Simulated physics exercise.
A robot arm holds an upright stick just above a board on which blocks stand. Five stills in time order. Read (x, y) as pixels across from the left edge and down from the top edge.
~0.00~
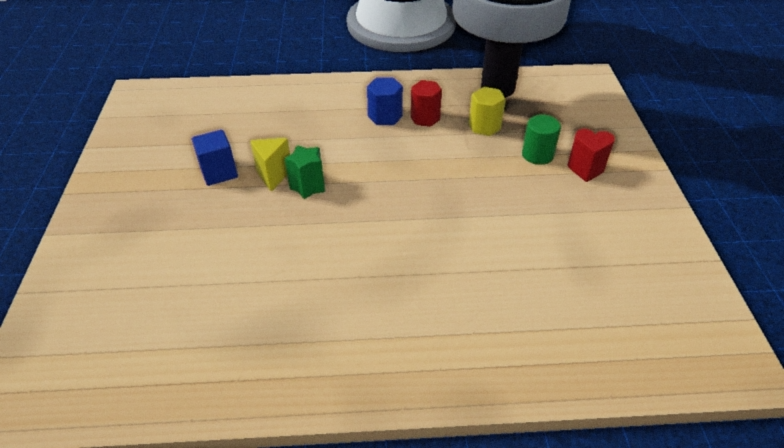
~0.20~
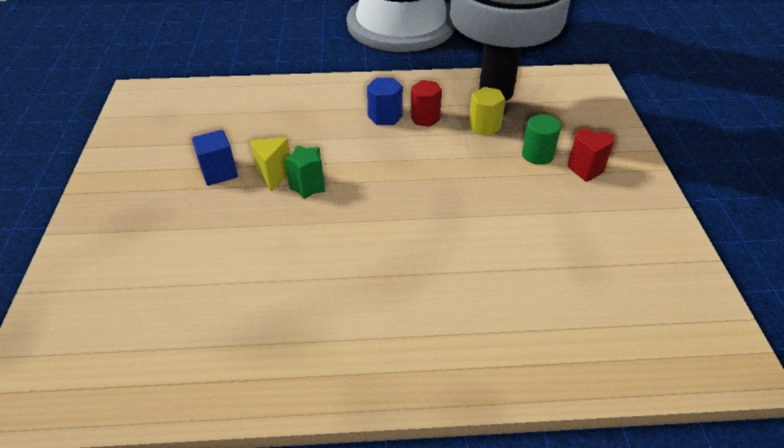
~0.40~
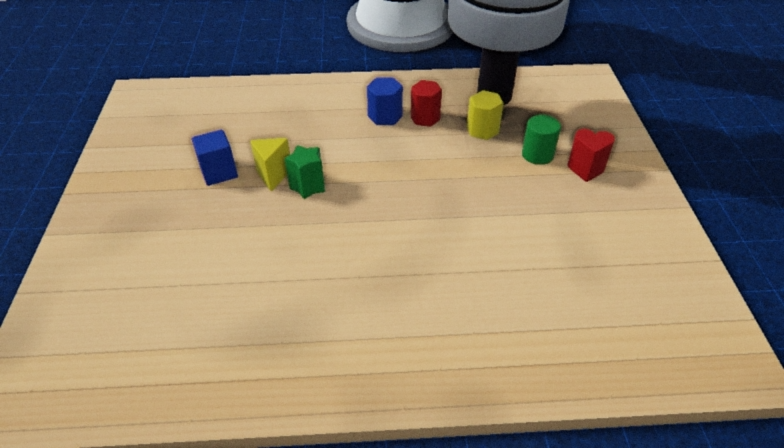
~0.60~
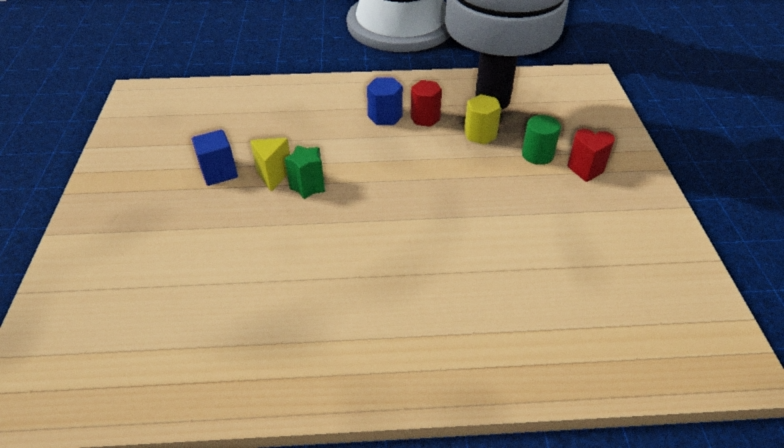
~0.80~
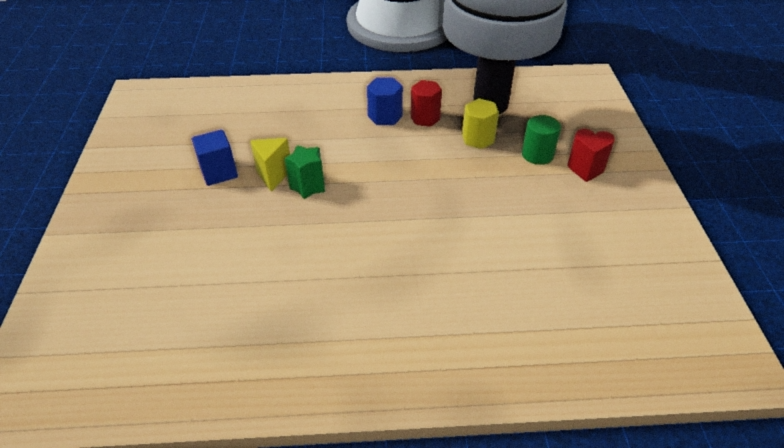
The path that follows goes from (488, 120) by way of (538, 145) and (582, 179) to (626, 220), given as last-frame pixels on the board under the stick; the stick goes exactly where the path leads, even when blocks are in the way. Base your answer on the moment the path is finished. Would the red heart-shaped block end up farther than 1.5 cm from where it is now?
Yes - that is the case.
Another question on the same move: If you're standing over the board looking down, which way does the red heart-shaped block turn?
Looking down on the board, it turns counter-clockwise.
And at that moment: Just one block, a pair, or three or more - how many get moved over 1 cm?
The number of blocks that move over 1 cm is two.
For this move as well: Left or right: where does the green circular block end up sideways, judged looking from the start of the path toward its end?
Its sideways move is to the right.
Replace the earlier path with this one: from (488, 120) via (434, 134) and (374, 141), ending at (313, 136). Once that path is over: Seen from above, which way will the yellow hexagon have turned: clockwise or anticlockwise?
It spins against the clock.
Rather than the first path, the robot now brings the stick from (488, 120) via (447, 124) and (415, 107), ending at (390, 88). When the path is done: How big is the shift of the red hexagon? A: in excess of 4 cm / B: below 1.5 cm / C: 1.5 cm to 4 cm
I'll go with A - in excess of 4 cm.
On the path given first. One third of the way, stick (542, 131); green circular block (560, 136).
Two thirds of the way, stick (587, 164); green circular block (582, 170); red heart-shaped block (633, 155), turned 45° anticlockwise.
At the end, stick (632, 205); yellow hexagon still; green circular block (588, 184); red heart-shaped block (651, 164), turned 125° anticlockwise.
